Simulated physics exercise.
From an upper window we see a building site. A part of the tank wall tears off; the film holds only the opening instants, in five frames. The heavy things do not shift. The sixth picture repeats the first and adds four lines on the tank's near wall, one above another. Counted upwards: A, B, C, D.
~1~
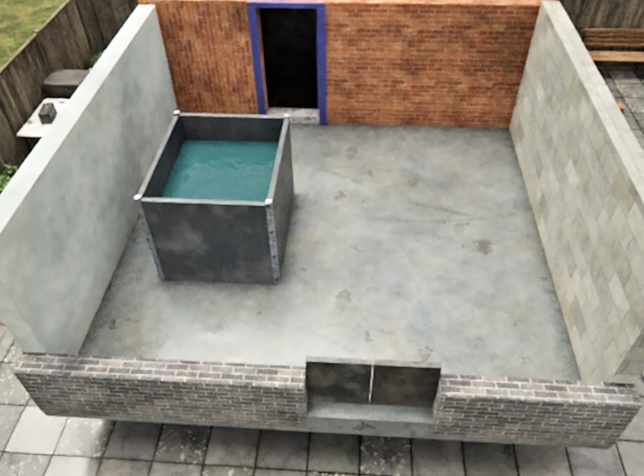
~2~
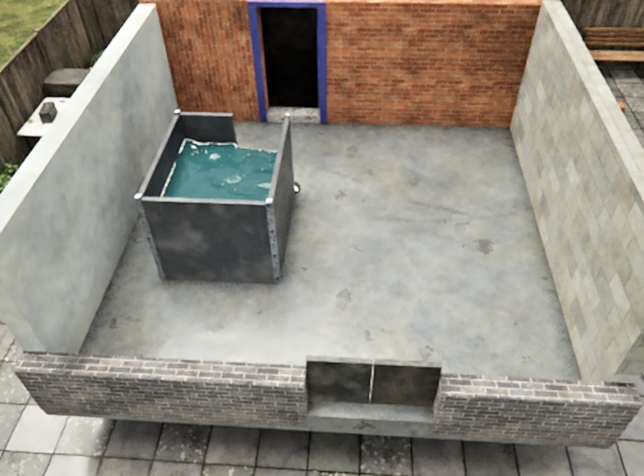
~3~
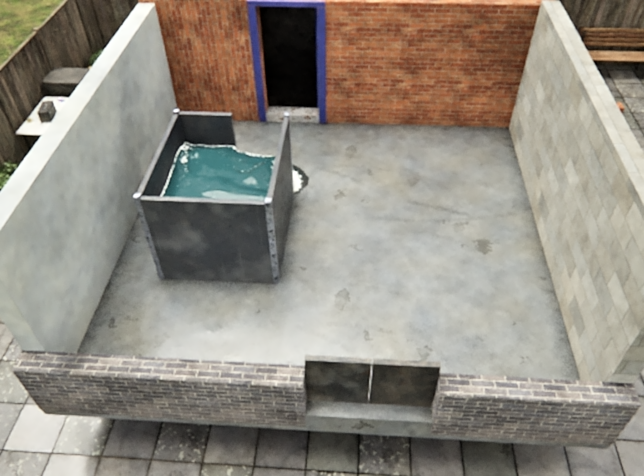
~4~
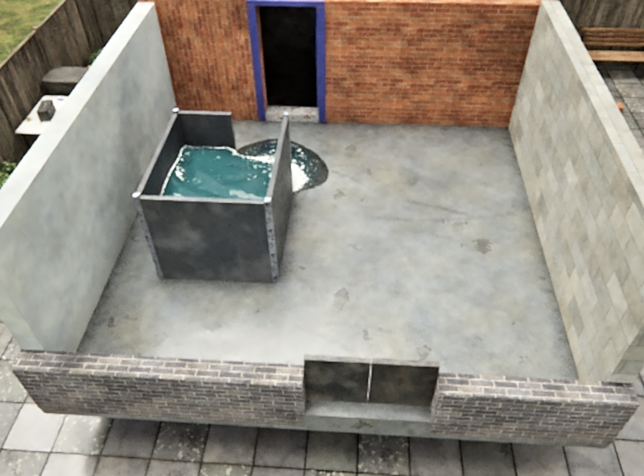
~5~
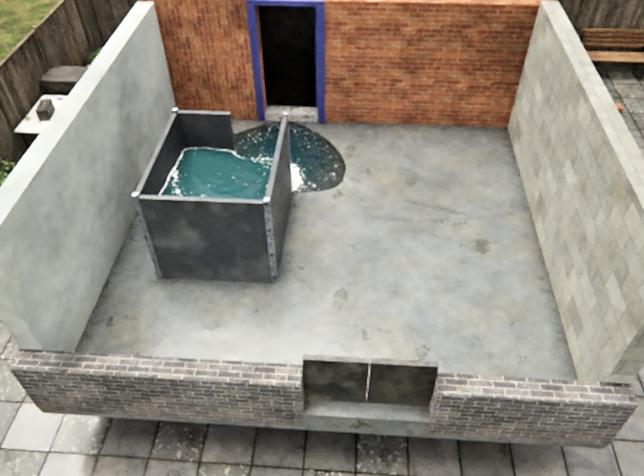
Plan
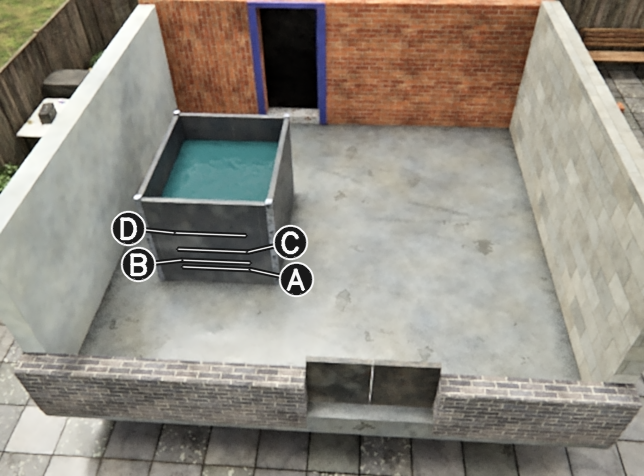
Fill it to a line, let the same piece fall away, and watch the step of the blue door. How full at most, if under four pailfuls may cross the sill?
The answer is line B.
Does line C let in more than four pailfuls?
Yes.
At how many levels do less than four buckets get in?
Two of them.
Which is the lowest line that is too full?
C it is.
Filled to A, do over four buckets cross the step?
No.
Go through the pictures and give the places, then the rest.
Water in the tank at rest, its middle at (223, 179); foot of the blue doorway at (293, 123); shut gate at (373, 367), in the first picture.
Water covers 1 % of the ground, its front hidden from here, in the second picture.
Water covers 2 % of the ground, its front hidden from here, in the third picture.
In the fourth picture, 6 % of the ground under water, visible out to (314, 162).
In the fifth picture, 11 % of the ground under water, visible out to (327, 146).
In white, A at (216, 268); B at (215, 261); C at (213, 250); D at (209, 234); from the bottom up A, B, C, D.
Choosing A, nothing gets over.
Choosing B, a bucket or two gets in.
Choosing C, about 11 bucketfuls get in.
Choosing D, dozens of bucketfuls pour in.
